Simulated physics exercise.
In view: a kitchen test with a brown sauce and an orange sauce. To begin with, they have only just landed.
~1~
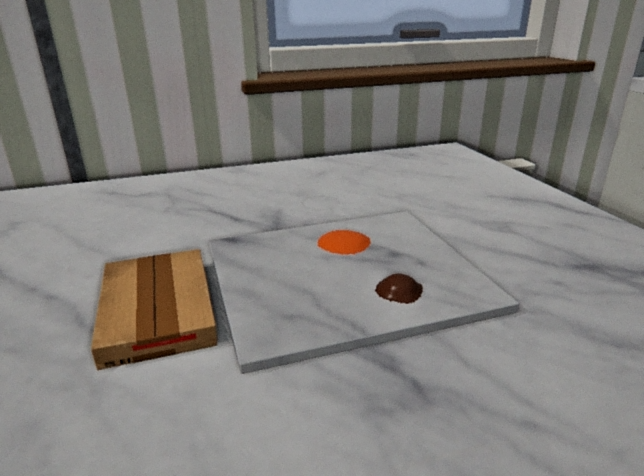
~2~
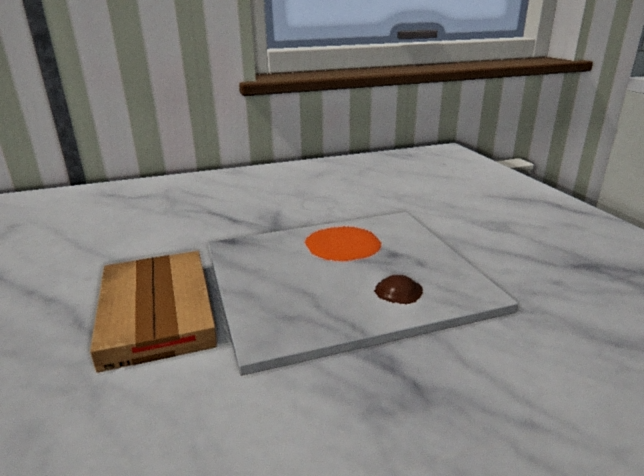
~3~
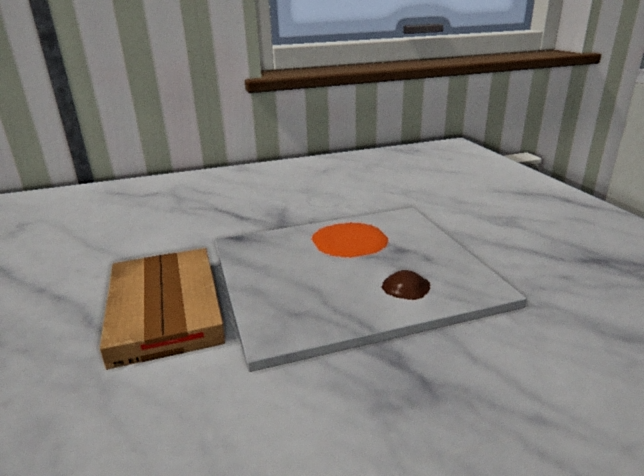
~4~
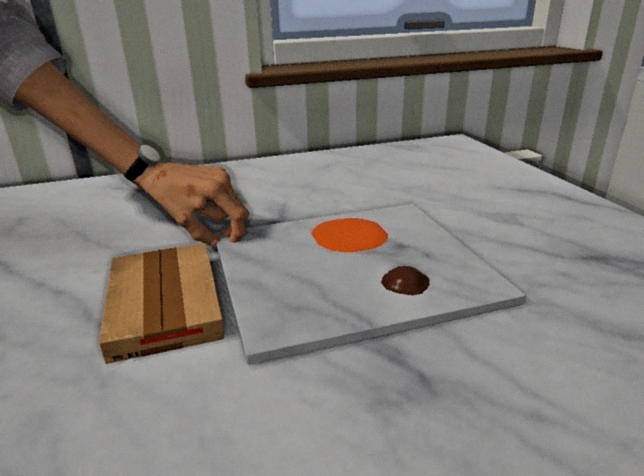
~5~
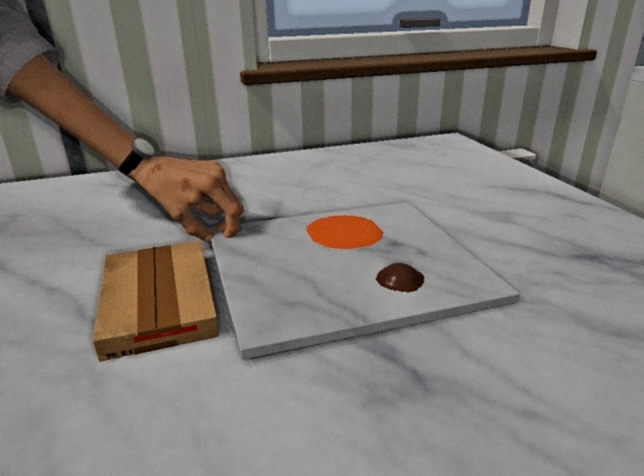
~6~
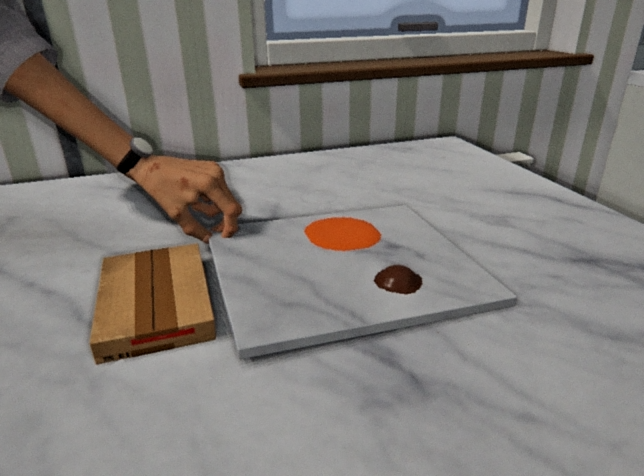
On a marble counter, an orange sauce spreading thin beside a mounded brown sauce, then a hand gripping the board's left end.
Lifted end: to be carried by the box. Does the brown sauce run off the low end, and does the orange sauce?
Put simply, the brown sauce is held back, and the orange sauce is held back.
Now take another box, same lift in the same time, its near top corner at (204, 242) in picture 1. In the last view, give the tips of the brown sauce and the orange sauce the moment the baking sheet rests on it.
You'd find the first close to (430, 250) and the second close to (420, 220).
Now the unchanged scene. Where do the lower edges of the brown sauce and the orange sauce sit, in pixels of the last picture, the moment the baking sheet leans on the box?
(417, 272); (377, 224).
Shortly, slope about 5°; the brown sauce has not moved; the orange sauce has not moved.
Then, the brown sauce has not moved; the orange sauce has not moved.
At the finish, slope about 5°; the brown sauce has not moved; the orange sauce has not moved.
